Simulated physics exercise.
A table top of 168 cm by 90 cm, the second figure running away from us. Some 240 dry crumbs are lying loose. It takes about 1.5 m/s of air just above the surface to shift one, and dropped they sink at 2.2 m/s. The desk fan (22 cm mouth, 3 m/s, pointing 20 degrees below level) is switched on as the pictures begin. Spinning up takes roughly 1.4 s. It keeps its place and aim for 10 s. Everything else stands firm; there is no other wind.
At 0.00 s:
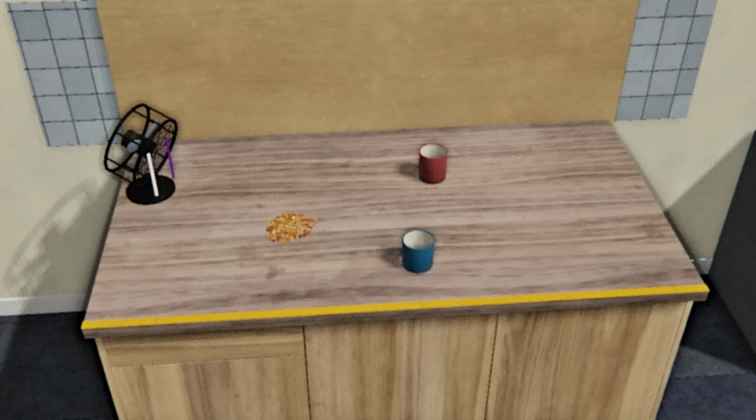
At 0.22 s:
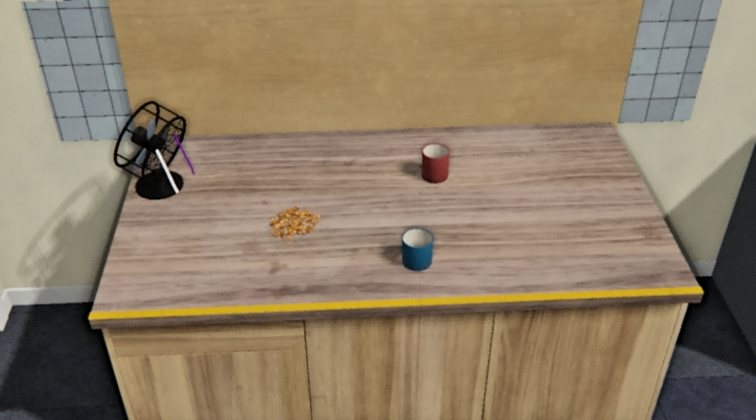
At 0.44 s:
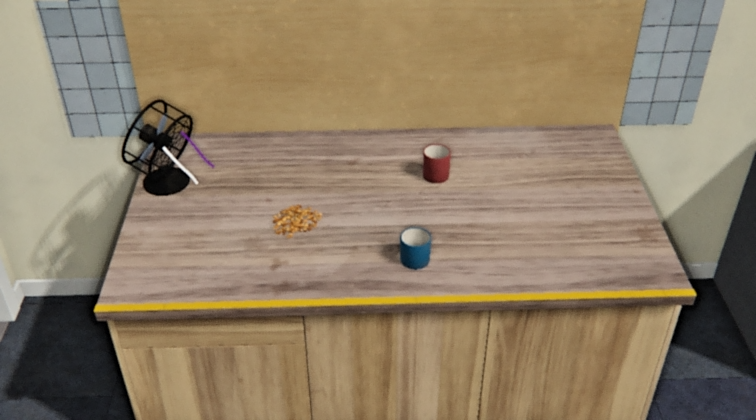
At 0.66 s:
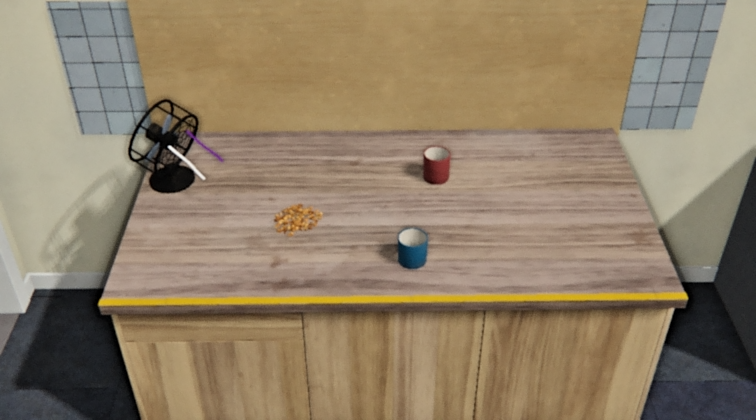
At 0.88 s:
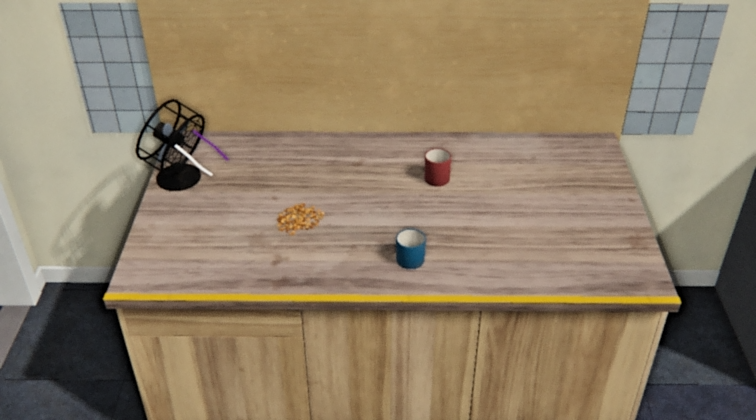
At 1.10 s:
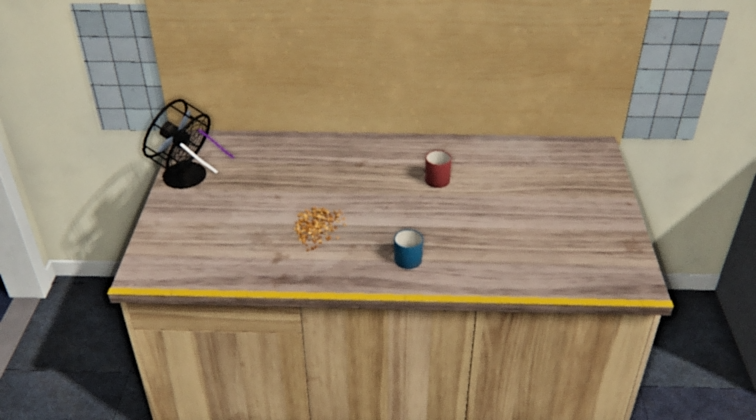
The footage shows a black fan, a red mug, a blue mug and a loose patch of orange crumbs on a wooden counter as the view shifts slightly; the crumbs then spread a little to the right, while the mugs stay put.
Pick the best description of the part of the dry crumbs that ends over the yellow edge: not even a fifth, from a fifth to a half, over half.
The share over the yellow edge is above half.
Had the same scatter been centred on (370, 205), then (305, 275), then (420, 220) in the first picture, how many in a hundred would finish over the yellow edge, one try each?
In turn about 0 %, 100 %, 0 %.
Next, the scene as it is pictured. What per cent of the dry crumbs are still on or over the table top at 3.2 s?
About 15 %.
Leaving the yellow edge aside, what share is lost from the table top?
Some 30 per cent.
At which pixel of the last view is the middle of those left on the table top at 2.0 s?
Near (582, 288).
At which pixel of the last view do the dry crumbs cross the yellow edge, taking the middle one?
Around (420, 301).
After 2.0 s, 54 % are on the move or not yet settled, 48 % are over the yellow edge; the middle of those still in play is near (602, 288).
After 3.2 s, 21 % are on the move or not yet settled, 61 % are over the yellow edge; the middle of those still in play is near (573, 300).
After 5.5 s, 3 % are on the move or not yet settled, 72 % are over the yellow edge.
After 10.0 s, at the end, 74 % are over the yellow edge.
